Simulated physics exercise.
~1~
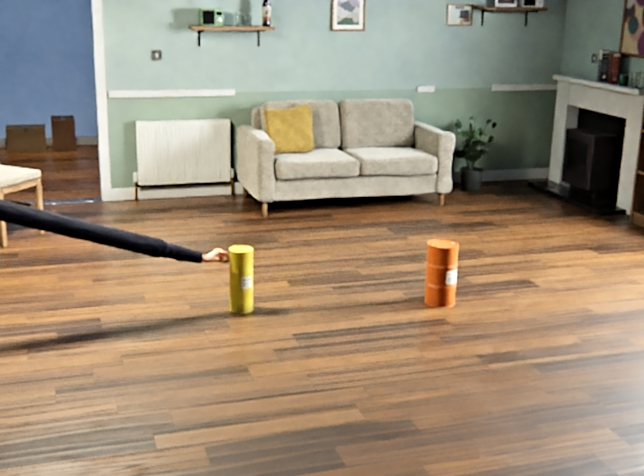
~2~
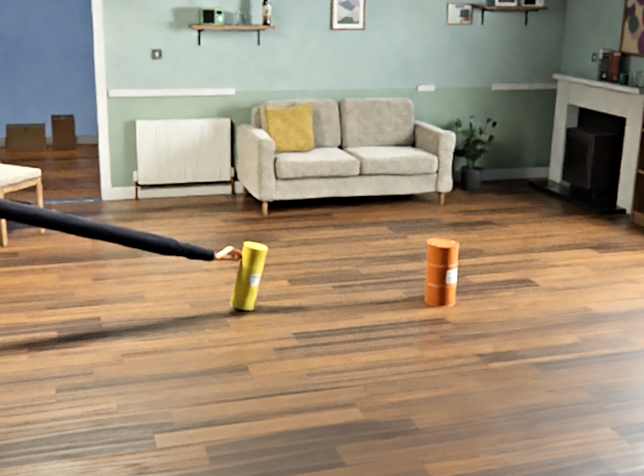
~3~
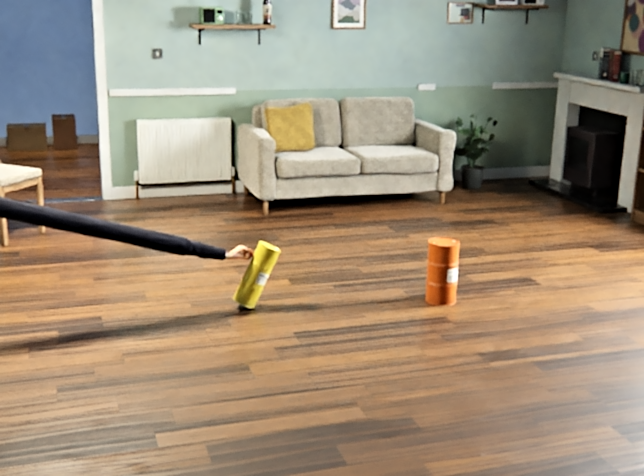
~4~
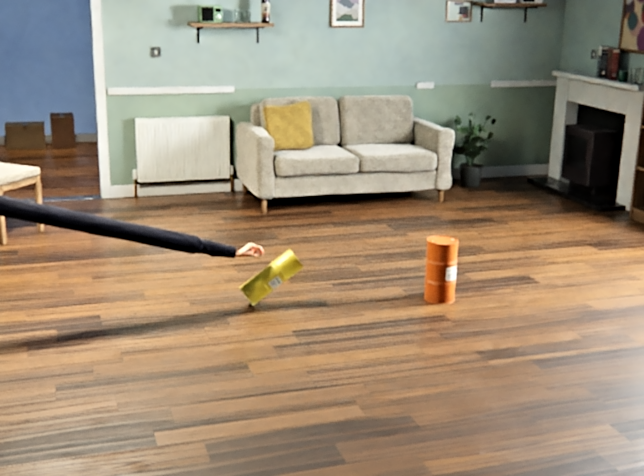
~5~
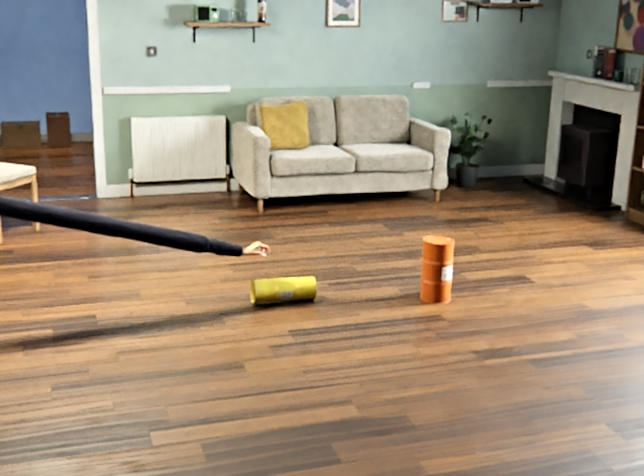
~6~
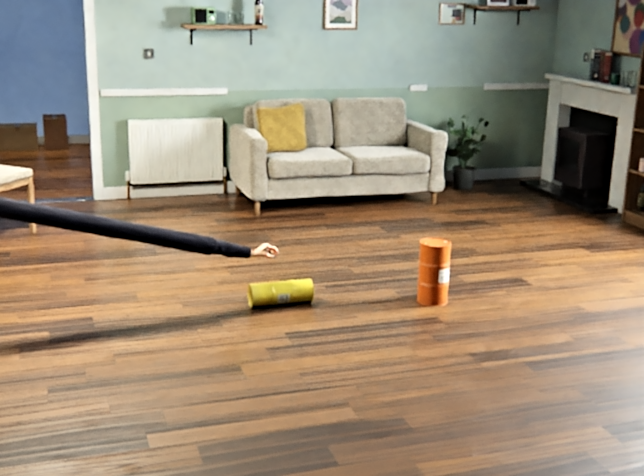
A hand on a long, dark-sleeved arm pushed the upper part of a yellow canister to the right across a wooden floor, tilting it further until it toppled onto its side, where it stayed, while an orange canister nearby remained standing.
